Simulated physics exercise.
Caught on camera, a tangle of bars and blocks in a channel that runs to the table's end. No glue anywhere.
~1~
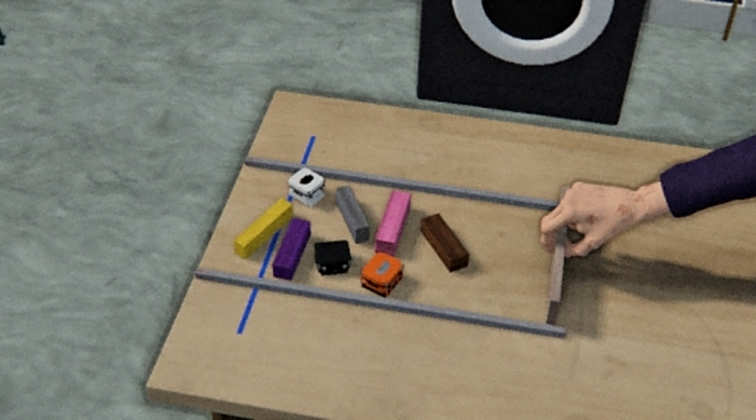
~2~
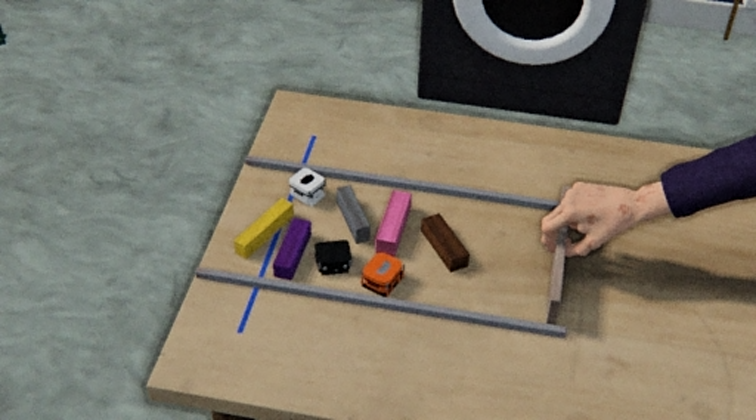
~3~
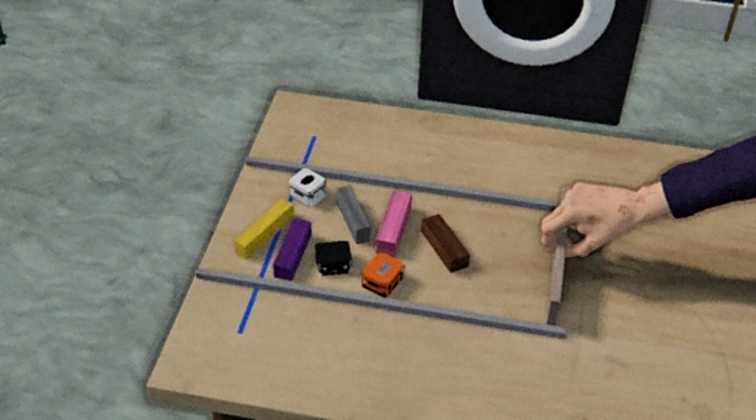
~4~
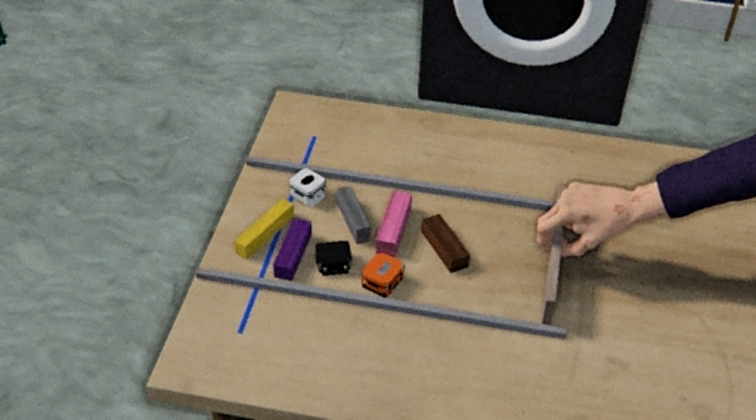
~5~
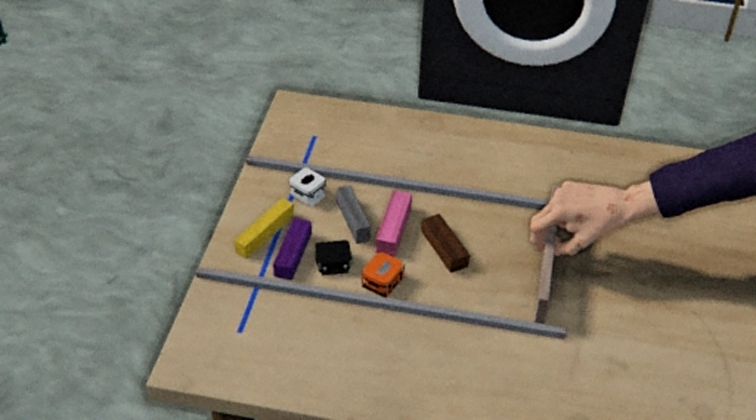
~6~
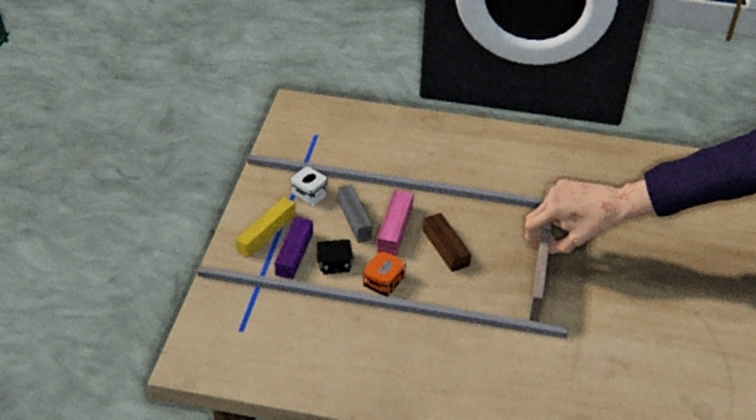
A hand in a dark purple sleeve grips an upright board at the right of a wooden table, seen from above at an angle, over a mottled grey-green floor. Between two grey rails lie yellow, purple, grey, pink and brown bars and small white, black and orange cases, with blue tape at left. The hand holds still, then slides the board slightly left, while the objects stay put.
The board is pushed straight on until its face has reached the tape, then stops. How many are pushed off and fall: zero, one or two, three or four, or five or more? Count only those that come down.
In the end the number that fall off is three or four.
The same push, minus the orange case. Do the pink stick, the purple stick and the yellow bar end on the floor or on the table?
The pink stick remains up; the purple stick remains up; the yellow bar tumbles off.
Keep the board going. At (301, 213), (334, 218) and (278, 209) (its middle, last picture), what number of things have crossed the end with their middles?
The counts: 1, 0 and 3.
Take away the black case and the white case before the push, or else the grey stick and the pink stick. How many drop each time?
The counts: 1 and 0.
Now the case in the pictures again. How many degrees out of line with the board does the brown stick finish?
Near 0 degrees.
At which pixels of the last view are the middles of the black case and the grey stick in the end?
First (230, 236), then (242, 196).
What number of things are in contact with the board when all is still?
That makes 2.
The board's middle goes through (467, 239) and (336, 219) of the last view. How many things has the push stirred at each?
By then 1, and 8.
Soon after, none off yet; yellow bar at rest near (266, 227); white case at rest near (309, 187); purple stick at rest near (294, 247).
Then, none off yet; yellow bar at rest near (266, 227); white case moving near (303, 185); purple stick moved a little near (283, 245).
At rest, the number that fall off is three or four; fallen, purple stick, white case and yellow bar.
